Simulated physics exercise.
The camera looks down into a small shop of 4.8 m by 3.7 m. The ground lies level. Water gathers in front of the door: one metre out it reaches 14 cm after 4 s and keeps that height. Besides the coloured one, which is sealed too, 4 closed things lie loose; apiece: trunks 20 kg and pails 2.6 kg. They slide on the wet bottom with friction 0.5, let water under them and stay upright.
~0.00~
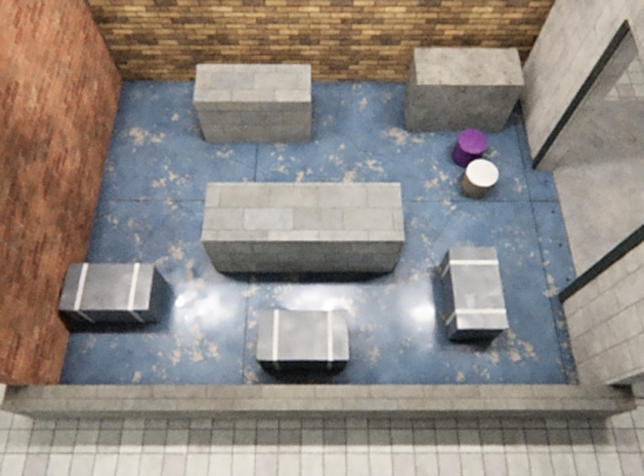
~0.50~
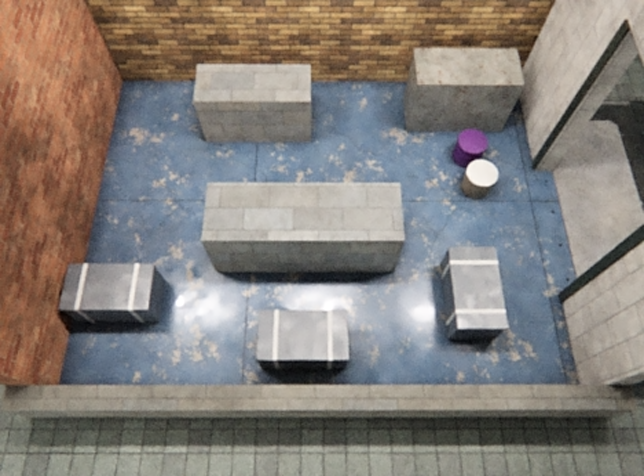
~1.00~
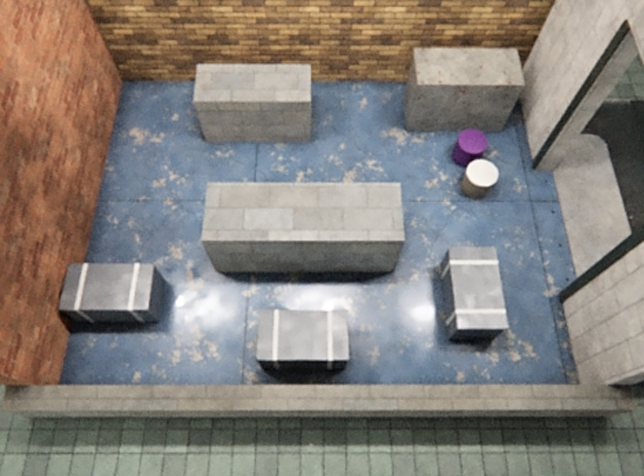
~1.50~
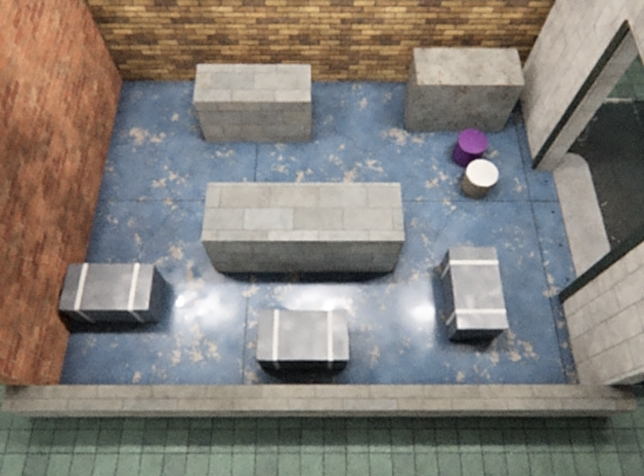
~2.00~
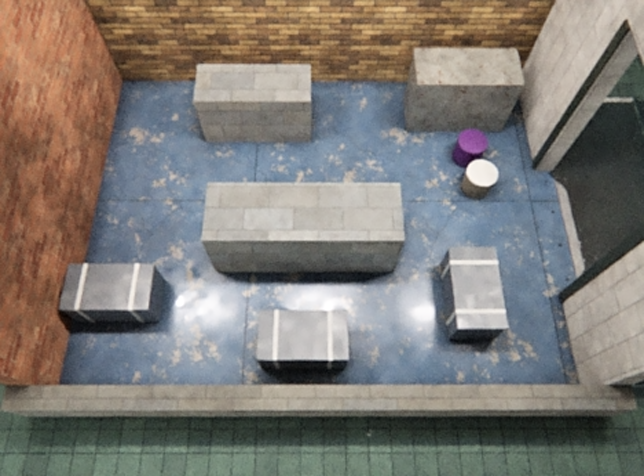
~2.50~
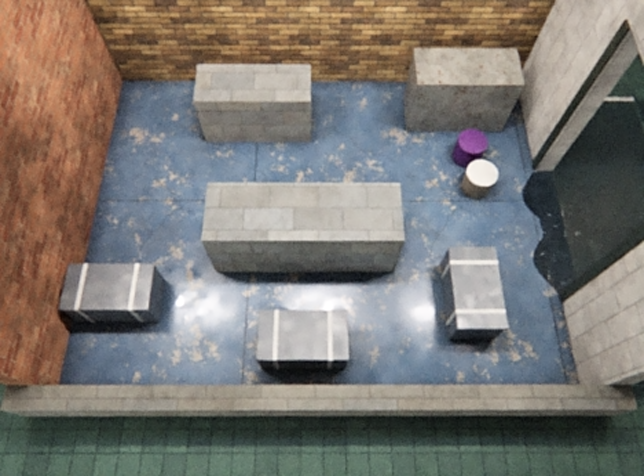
Dark greenish water spreads over the pale paving outside a small blue-floored shop, seen from high above between brick and stone walls. Grey blocks stand at the back and centre, three strapped grey trunks sit nearer the front, and a purple pail and a whitish one stand at right. The water darkens the doorway, then edges onto the floor inside, while the objects and camera stay still.
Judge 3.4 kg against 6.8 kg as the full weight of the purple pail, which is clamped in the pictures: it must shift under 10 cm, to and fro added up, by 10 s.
For it, only the higher weight holds it.
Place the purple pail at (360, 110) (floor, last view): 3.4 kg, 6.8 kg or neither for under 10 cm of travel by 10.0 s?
It takes the larger.
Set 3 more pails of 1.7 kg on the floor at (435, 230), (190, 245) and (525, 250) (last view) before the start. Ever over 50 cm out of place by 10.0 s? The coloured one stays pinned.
In turn: More, less, over.
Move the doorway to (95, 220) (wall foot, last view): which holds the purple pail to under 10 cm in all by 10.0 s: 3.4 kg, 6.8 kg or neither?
In that case only the larger load is enough.
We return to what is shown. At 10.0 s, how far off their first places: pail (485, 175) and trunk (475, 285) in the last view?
In that order: 150 cm, 80 cm.
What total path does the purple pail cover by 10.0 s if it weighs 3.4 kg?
About 20 cm.
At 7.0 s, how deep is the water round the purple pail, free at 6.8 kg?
Roughly 4 cm.
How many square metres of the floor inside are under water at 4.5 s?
About 3.0 m2.
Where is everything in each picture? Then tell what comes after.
The purple pail at (473, 141), on the bottom; water covers 0.0 m2; 0 of 5 have shifted, in the first frame.
The purple pail at (473, 141), on the bottom; 0.0 m2 under water; 0 of 5 have shifted, in the second frame.
The purple pail at (473, 141), on the bottom; 0.0 m2 under water; 0 of 5 have shifted, in the third frame.
The purple pail at (473, 141), on the bottom; water covers 0.0 m2; 0 of 5 have shifted, in the fourth frame.
The purple pail at (473, 141), on the bottom; 0.0 m2 under water; 0 of 5 have shifted, in the fifth frame.
The purple pail at (473, 141), on the bottom; water covers 0.1 m2; 0 of 5 have shifted, in the sixth frame.
After 3.5 s the purple pail would be 0 cm from its start with 3.4 kg and 0 cm from its start with 6.8 kg; 0 cm of water round it then.
After 4.5 s the purple pail would be 0 cm from its start with 3.4 kg and 0 cm from its start with 6.8 kg; 2 cm of water round it then.
After 7.0 s the purple pail would be 18 cm from its start with 3.4 kg and 0 cm from its start with 6.8 kg; 4 cm of water round it then.
After 10.0 s the purple pail would be 21 cm from its start with 3.4 kg and 0 cm from its start with 6.8 kg; 4 cm of water round it then.
